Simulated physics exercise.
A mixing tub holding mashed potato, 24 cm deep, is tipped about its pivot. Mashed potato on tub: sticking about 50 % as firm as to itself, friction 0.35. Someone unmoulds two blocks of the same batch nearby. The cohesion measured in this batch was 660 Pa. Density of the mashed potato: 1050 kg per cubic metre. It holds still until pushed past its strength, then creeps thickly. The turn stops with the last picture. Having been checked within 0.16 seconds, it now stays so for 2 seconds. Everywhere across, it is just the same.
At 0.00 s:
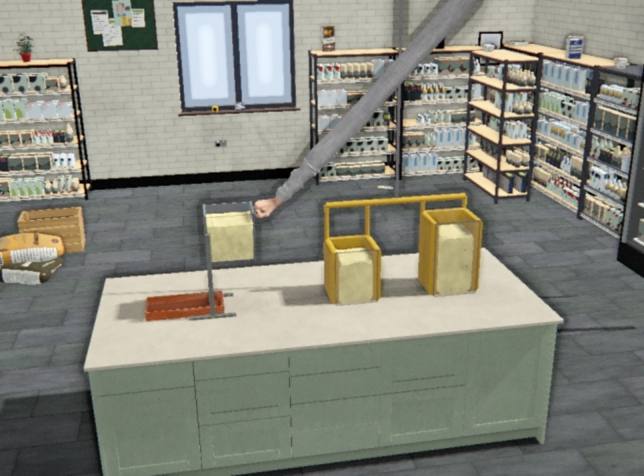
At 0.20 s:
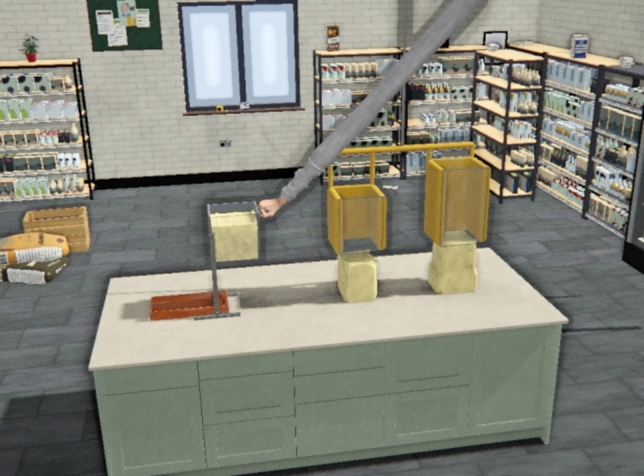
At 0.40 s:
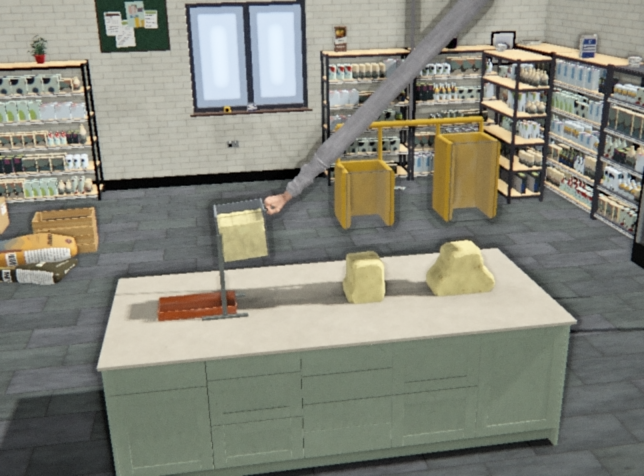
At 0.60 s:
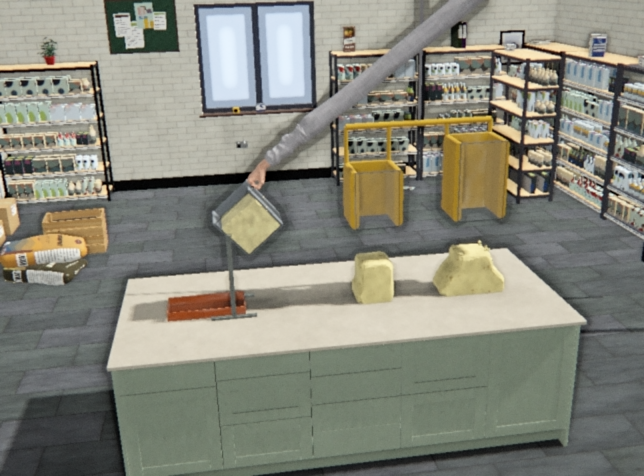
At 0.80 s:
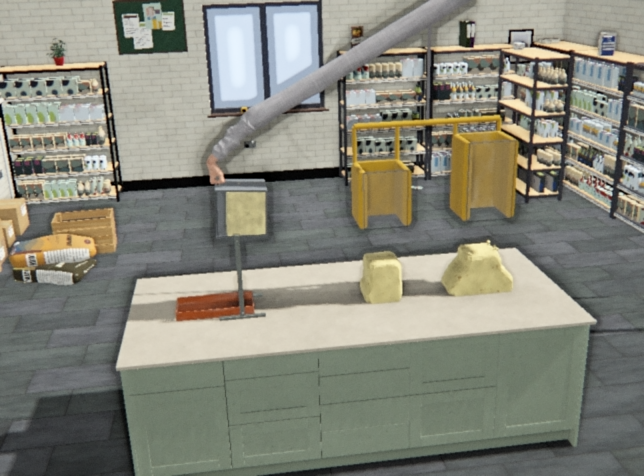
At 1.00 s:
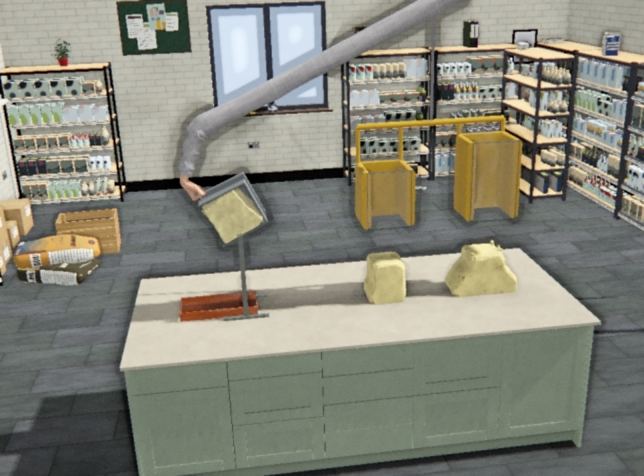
Two pale yellow blocks were left on the counter as a joined pair of yellow moulds lifted off them, the taller one slumping noticeably; then a long grey arm turned a small tub of mash past sideways.
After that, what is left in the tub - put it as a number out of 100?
It works out at about 0 in every hundred.
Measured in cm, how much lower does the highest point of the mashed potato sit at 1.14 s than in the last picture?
Around 9 cm below its level in the last picture.
After 1.14 s, the tub is at 115 degrees and holds 61 %.
After 1.31 s, the tub is at 115 degrees and holds 0 %.
After 1.48 s, the tub is at 115 degrees and holds 0 %.
After 1.65 s, the tub is at 115 degrees and holds 0 %.
After 3.00 s, the tub is at 115 degrees and holds 0 %.
